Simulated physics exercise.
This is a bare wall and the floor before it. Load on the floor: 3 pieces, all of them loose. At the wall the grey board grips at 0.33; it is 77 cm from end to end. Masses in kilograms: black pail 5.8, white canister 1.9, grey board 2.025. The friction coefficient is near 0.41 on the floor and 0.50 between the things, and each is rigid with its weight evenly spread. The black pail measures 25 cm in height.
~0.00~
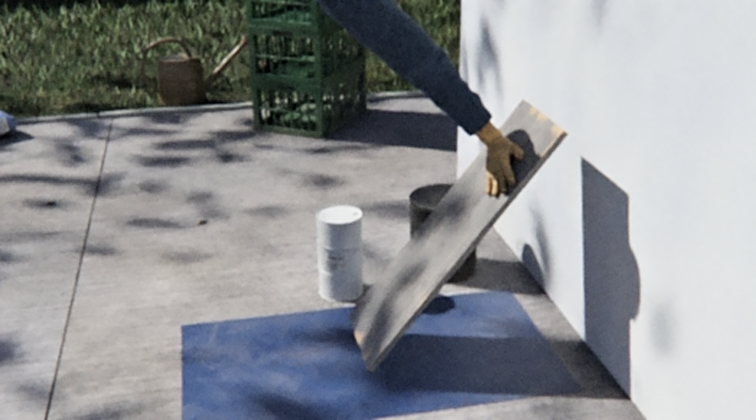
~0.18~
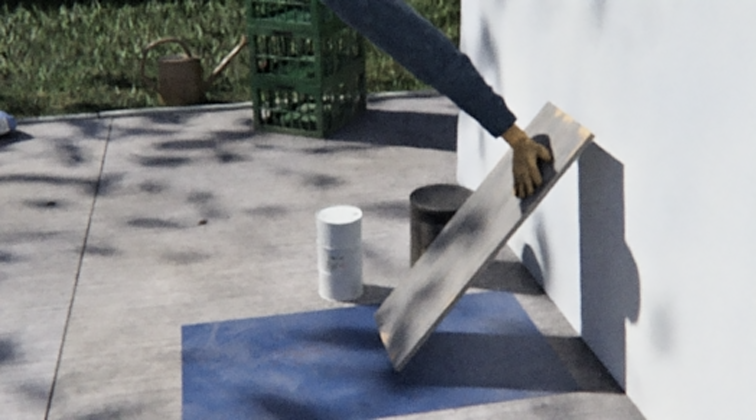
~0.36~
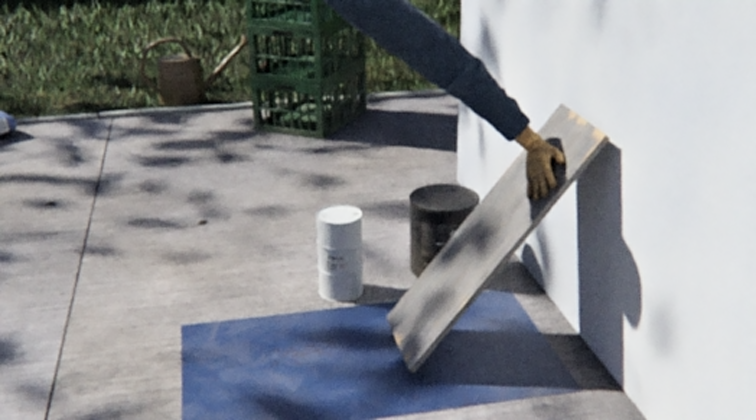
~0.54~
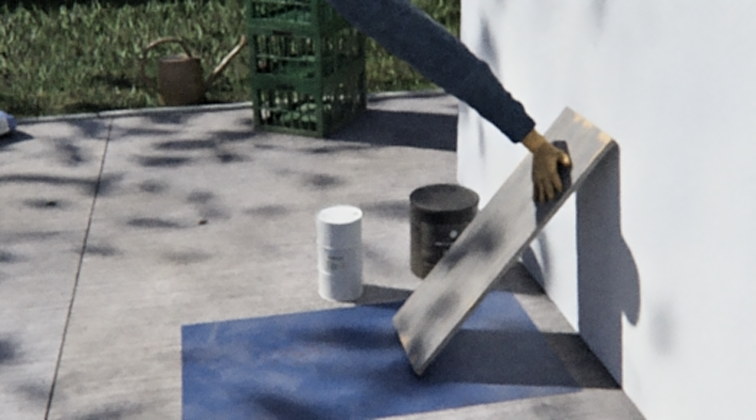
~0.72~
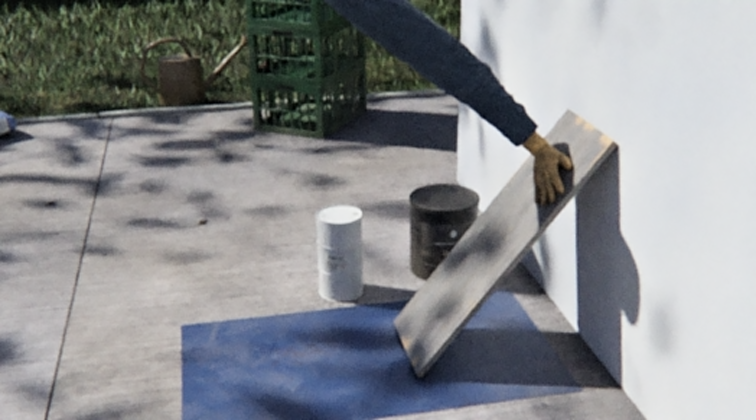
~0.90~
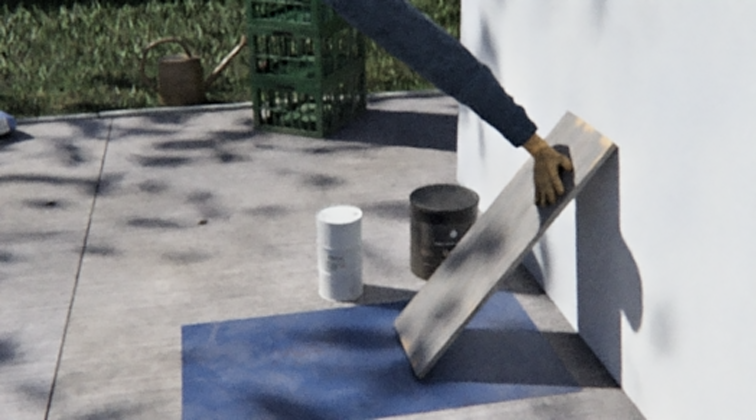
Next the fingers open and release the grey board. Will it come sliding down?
No.
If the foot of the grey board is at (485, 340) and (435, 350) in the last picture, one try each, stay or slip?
For the first case, it rests firmly; for the second case, it rests firmly.
After 1.10 s, nothing has stirred.
After 1.40 s, grey board resting near (496, 242).
At rest (2.2 s), all 3 in place, give or take 10 cm. Seen from the same camera at the end, grey board near (496, 242). The board remains leaning.
